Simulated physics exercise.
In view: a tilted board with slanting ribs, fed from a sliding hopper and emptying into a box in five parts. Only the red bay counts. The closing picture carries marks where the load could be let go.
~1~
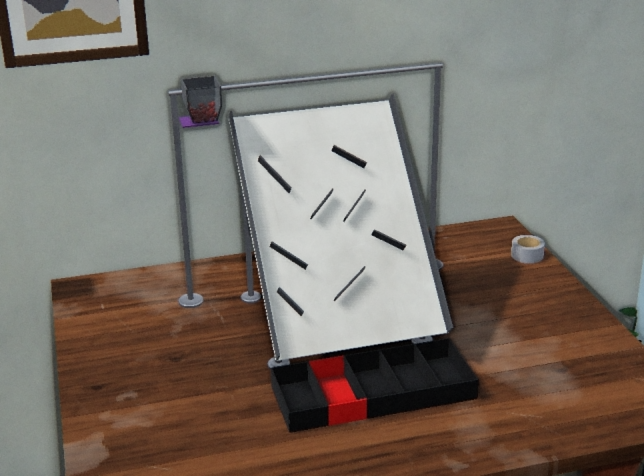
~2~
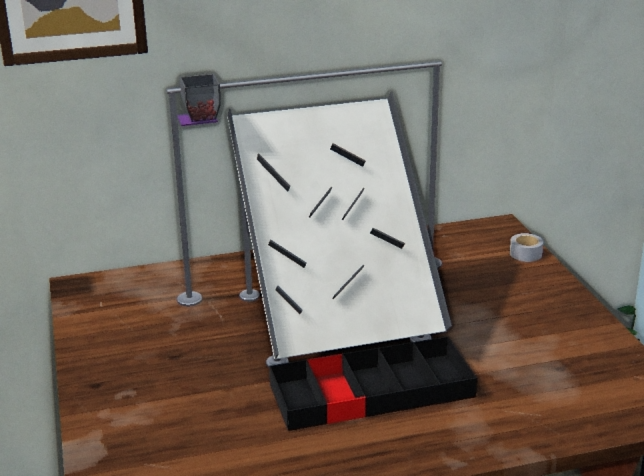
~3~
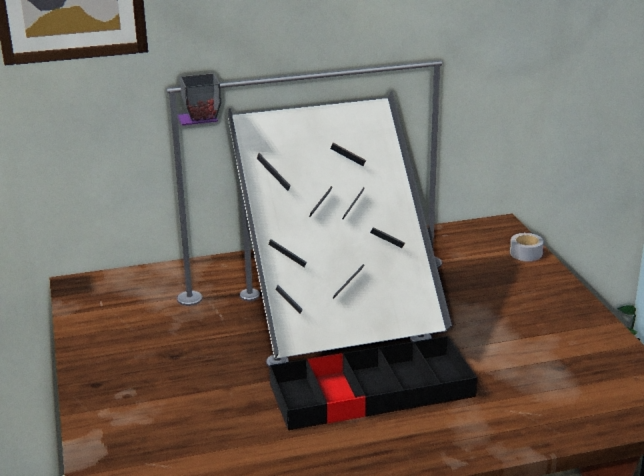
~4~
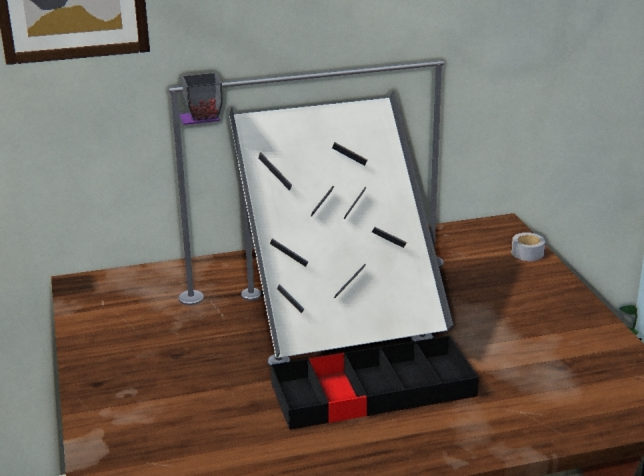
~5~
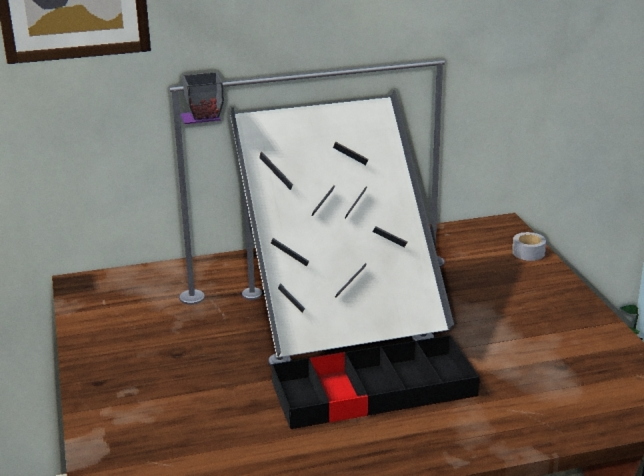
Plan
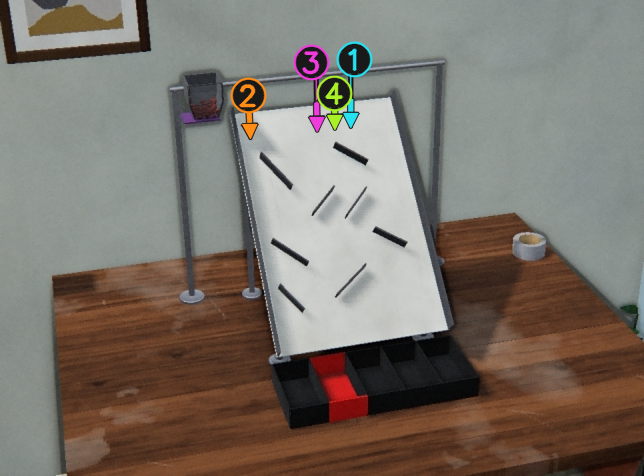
The clip shows a tilted white board with dark slanting ribs on a wooden table, a small hopper hanging at upper left and a black box with one red bay below; apart from slight shifts in the view, nothing moves.
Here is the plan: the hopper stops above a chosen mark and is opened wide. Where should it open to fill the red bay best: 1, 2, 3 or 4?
The best mark is 3.
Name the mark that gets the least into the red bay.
1 it is.
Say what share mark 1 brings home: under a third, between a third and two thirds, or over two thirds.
Mark 1 gives under a third.
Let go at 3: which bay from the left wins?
The second from the left.
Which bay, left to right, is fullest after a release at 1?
The fifth from the left.
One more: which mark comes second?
The answer is 2.
On the marked copy, mark 1 meets the board at (350, 122); mark 2 meets the board at (250, 133); mark 3 meets the board at (317, 126); mark 4 meets the board at (334, 124).
If 1 is chosen, none in the red bay, most in other bays, about a quarter held on the board, a stray few outside the box.
If 2 is chosen, about a third in the red bay, about half in other bays, a small part held on the board.
If 3 is chosen, about two thirds in the red bay, a small part in other bays, about a quarter held on the board.
If 4 is chosen, about a quarter in the red bay, about half in other bays, about a third held on the board.
